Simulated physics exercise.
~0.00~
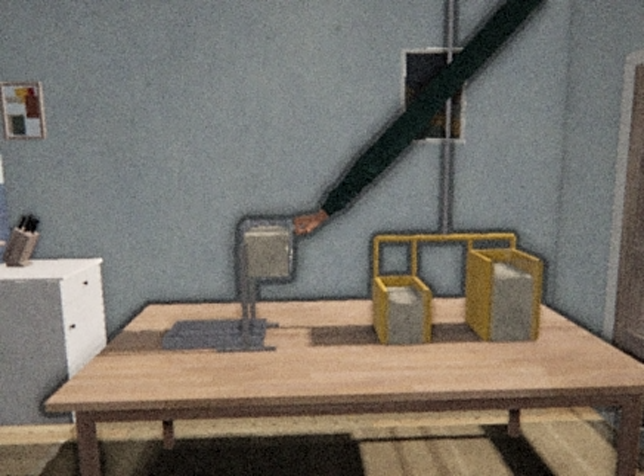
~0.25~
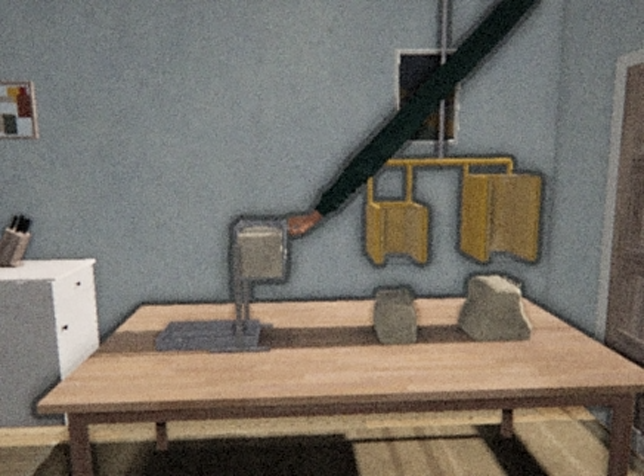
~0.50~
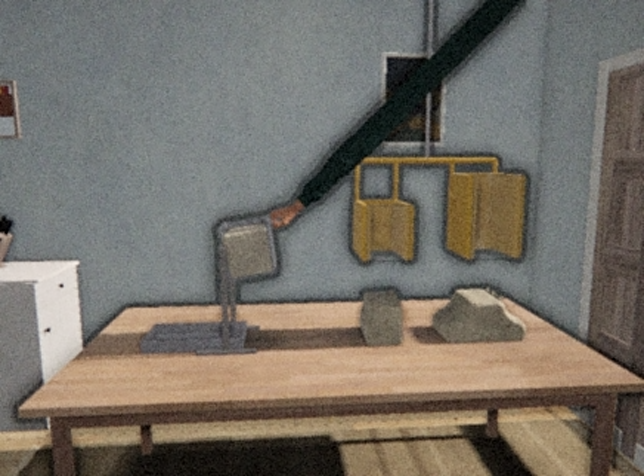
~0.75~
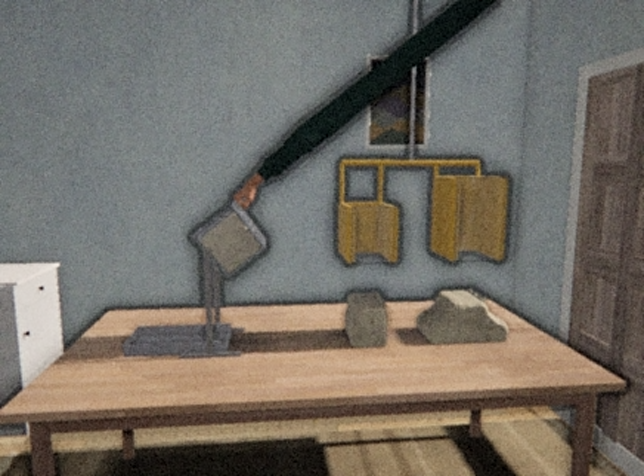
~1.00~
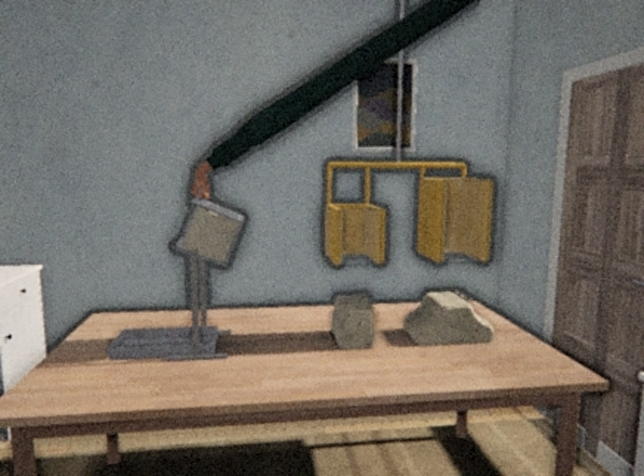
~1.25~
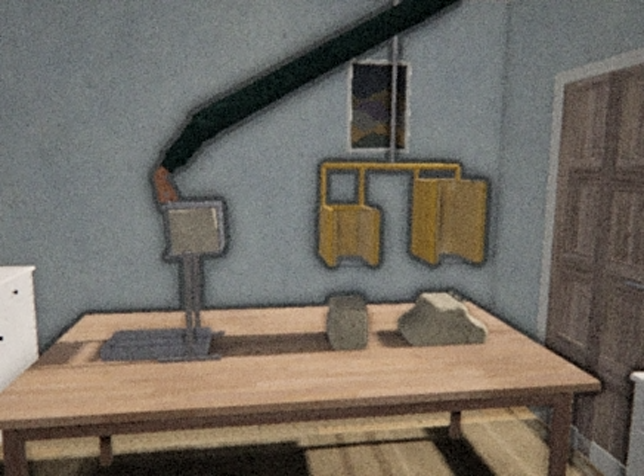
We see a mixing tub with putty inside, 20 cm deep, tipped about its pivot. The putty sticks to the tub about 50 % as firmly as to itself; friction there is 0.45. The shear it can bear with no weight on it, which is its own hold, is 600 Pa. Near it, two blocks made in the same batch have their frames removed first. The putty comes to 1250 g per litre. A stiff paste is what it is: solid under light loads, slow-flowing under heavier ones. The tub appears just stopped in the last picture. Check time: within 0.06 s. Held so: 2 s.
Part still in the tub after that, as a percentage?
Close to 73 %.
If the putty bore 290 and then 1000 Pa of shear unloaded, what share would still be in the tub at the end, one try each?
First try roughly 40 per cent, second try roughly 100 per cent.
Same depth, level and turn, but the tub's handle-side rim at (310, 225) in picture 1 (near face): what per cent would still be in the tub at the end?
About 35 per cent.
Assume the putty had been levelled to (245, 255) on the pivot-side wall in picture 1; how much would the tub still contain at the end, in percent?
I'd put it close to 100 in a hundred.
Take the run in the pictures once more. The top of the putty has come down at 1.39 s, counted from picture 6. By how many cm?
Around 1 cm below its level in the last picture.
After 1.39 s, the tub is at 94 degrees and holds 100 %.
After 1.56 s, the tub is at 94 degrees and holds 97 %.
After 1.73 s, the tub is at 94 degrees and holds 91 %.
After 1.90 s, the tub is at 94 degrees and holds 85 %.
After 3.25 s, the tub is at 94 degrees and holds 73 %.
